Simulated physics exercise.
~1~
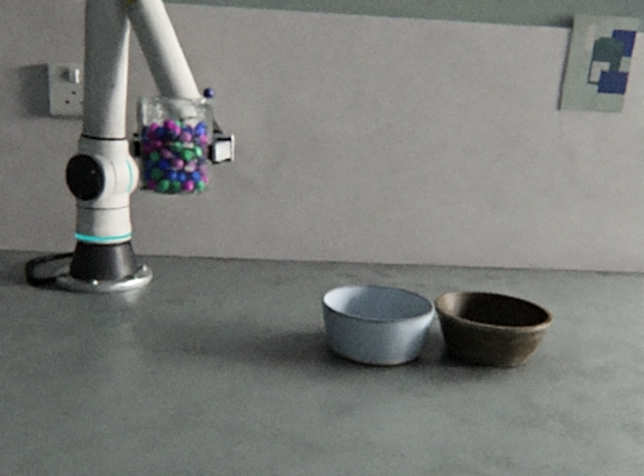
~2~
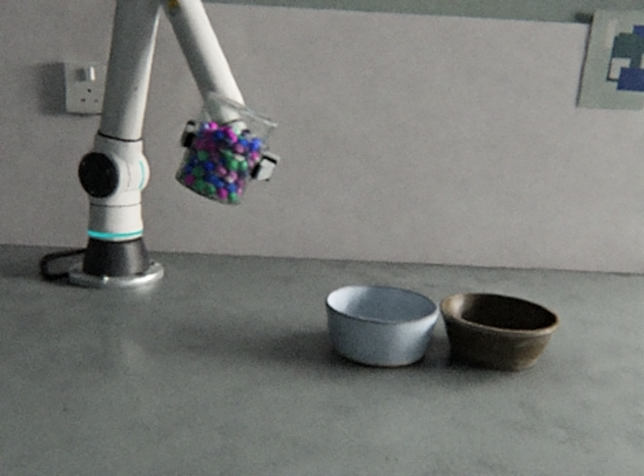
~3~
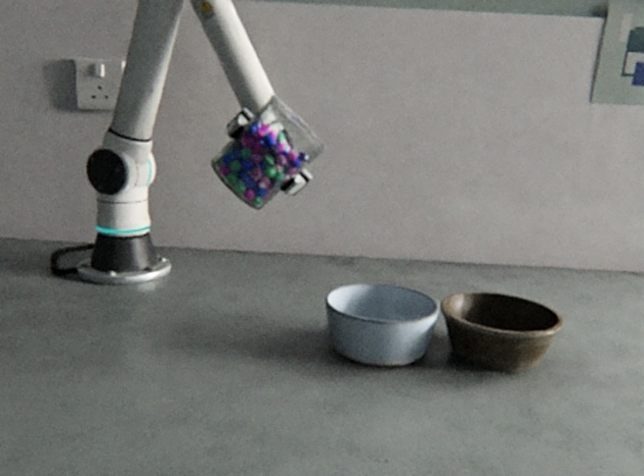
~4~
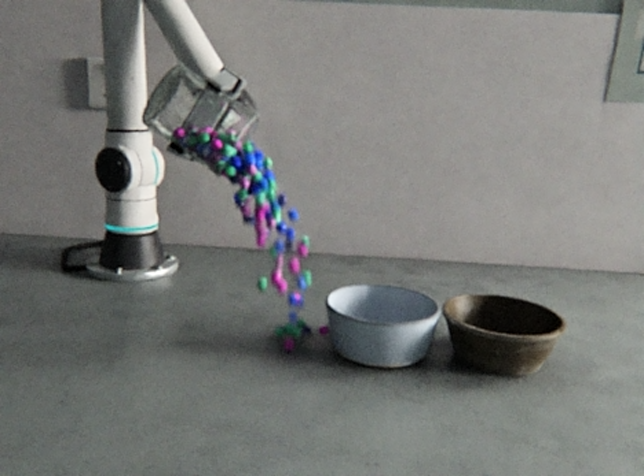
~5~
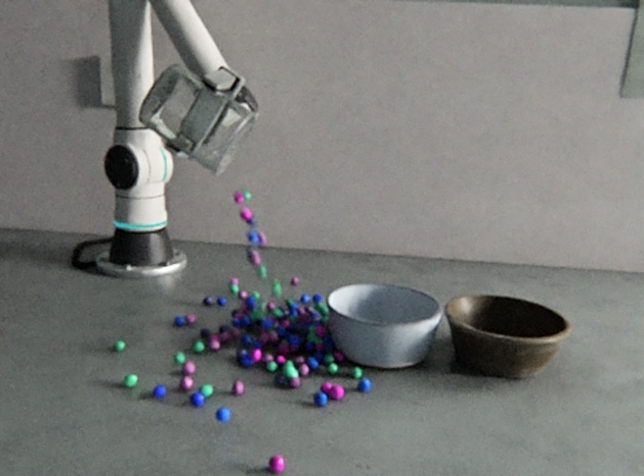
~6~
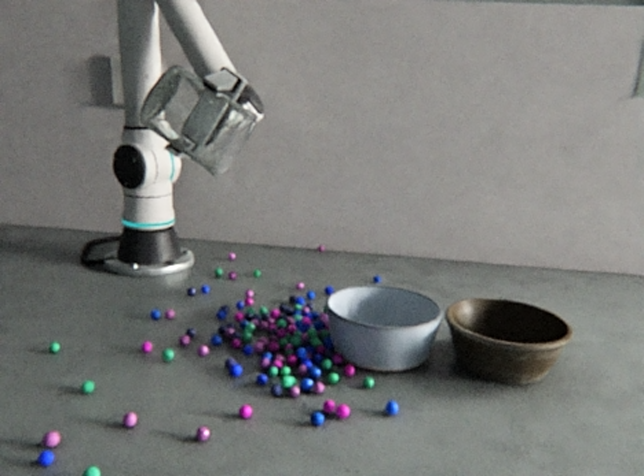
A robot arm carried a clear tumbler of colourful little balls to the right while tipping it, then swung back left and poured them out short of the two bowls, leaving them scattered across the grey table beside the pale blue bowl.
